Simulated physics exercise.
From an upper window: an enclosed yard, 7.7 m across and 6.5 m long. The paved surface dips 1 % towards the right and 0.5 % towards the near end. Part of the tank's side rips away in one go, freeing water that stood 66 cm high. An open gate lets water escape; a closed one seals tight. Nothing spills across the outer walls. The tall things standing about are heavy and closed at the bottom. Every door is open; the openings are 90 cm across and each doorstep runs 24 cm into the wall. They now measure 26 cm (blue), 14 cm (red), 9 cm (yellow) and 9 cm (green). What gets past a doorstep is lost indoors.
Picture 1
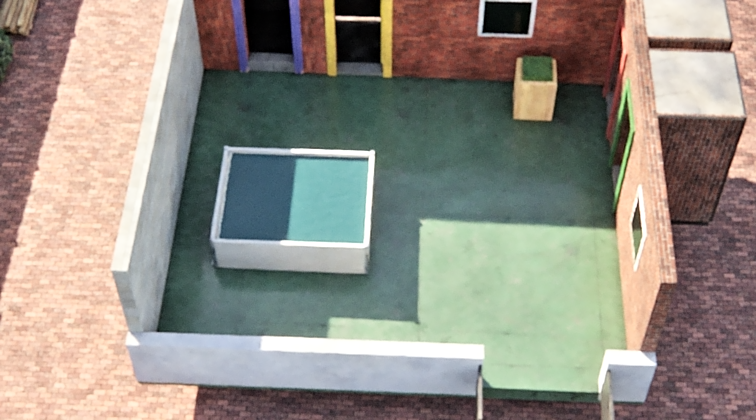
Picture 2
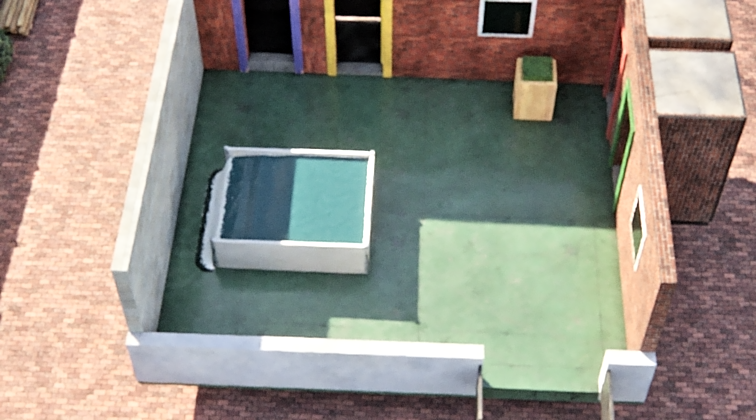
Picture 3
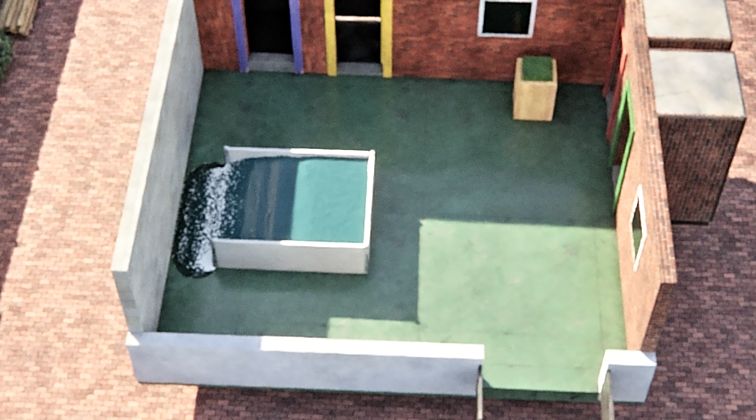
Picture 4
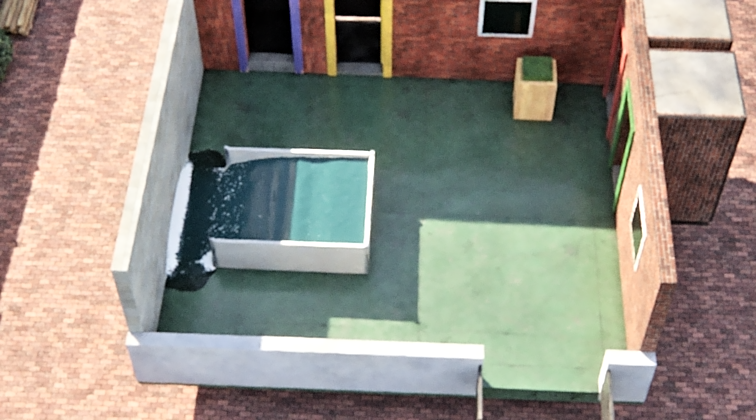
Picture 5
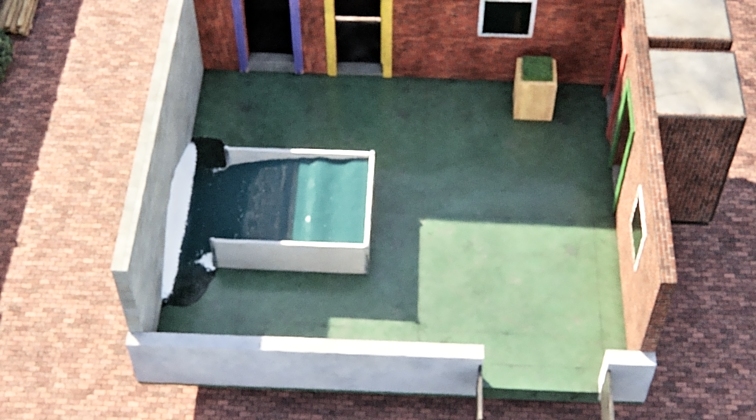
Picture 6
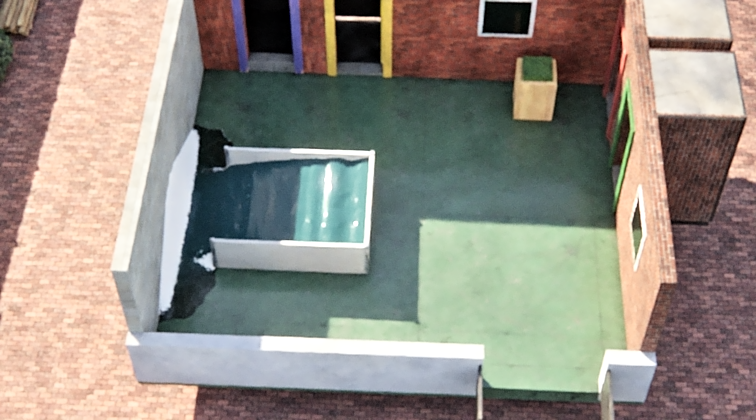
An enclosed yard with a green floor lies between a pale left wall and brick walls, seen from high above by a camera that stays still. A white-rimmed tank of blue-green water stands left of centre, with purple- and yellow-edged doorways behind and a planter at upper right. The tank's left side gives way, and dark, foaming water rushes out to the left wall and spreads along it both ways.
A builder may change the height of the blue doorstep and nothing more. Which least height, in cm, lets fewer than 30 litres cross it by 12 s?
About 18 cm.
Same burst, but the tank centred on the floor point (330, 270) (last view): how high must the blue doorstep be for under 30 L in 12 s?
Then roughly 16 cm.
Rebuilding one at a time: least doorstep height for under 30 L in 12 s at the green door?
About 9.0 cm at green.
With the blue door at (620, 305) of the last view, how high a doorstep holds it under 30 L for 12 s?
About 10.0 cm.
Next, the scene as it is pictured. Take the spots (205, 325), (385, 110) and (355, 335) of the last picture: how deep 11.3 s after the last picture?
Roughly 5, 2 and 3 cm, in turn.
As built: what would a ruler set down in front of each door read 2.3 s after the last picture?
In cm: Blue 24, red 0, yellow 9, green 0.
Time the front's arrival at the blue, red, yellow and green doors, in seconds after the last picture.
Arrival: Blue 0.9 s, red 4.5 s, yellow 1.6 s, green 4.5 s.
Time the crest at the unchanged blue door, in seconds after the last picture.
Around 1.8 s.
Then, 0.7 s after the last picture water covers 15 % of the floor, deepest (49 cm) near (188, 218); it has not reached the blue door.
Then, 2.3 s after the last picture water covers 35 % of the floor, deepest (34 cm) near (154, 349); 24 cm at the blue door, 1 litre in over its 26 cm doorstep.
Then, 11.3 s after the last picture water covers 95 % of the floor, deepest (12 cm) near (598, 203); 5 cm at the blue door, 1 litre in over its 26 cm doorstep.
At the blue door as built, the water peaked near 26 cm, 1.7 s after the last picture.
Run again over the same 12 s with other heights there, 47 litres in over 15.5 cm, 12 litres over 21 cm. The limit of 30 litres is kept from about 18 cm up.
